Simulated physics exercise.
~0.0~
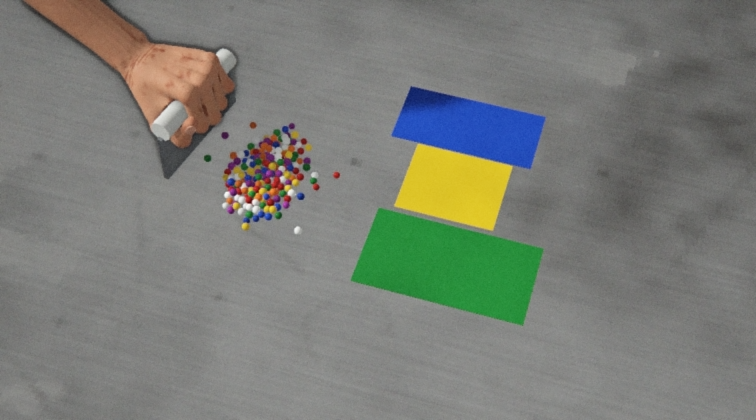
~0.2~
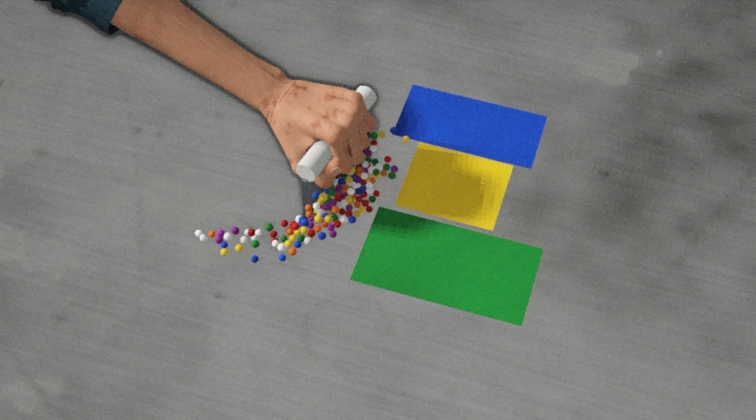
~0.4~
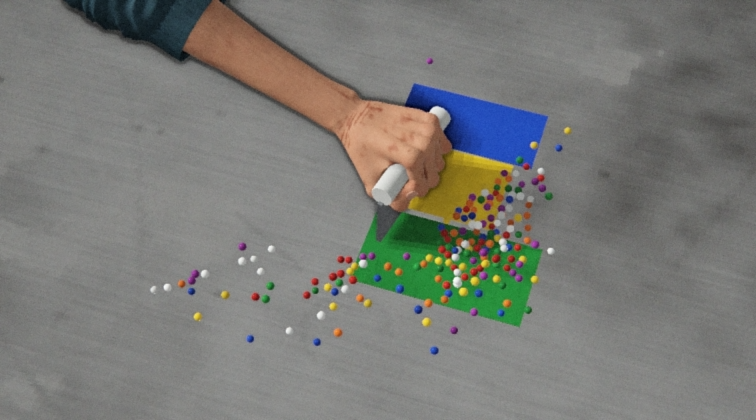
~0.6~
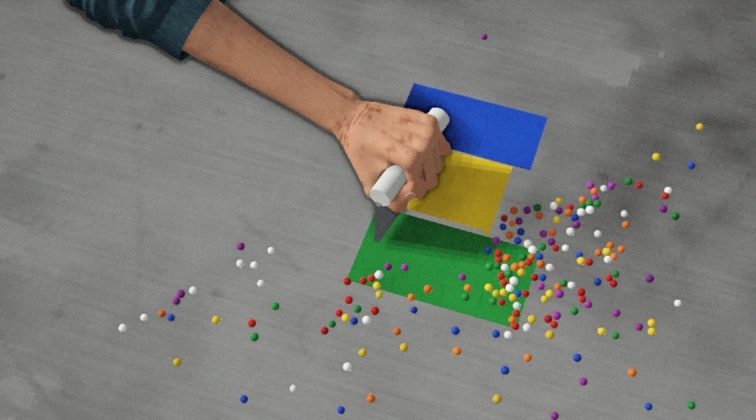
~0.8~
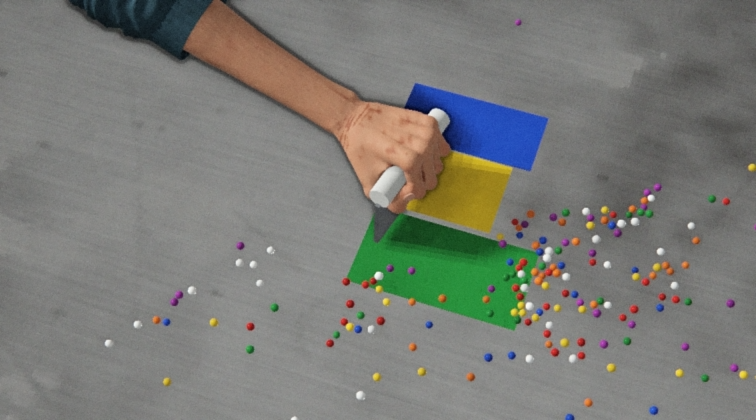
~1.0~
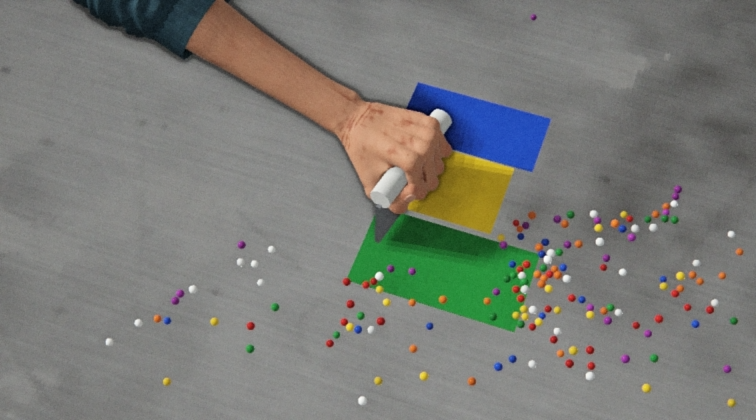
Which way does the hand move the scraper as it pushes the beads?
The hand moves the scraper to the right, driving the beads ahead of it before it stops.
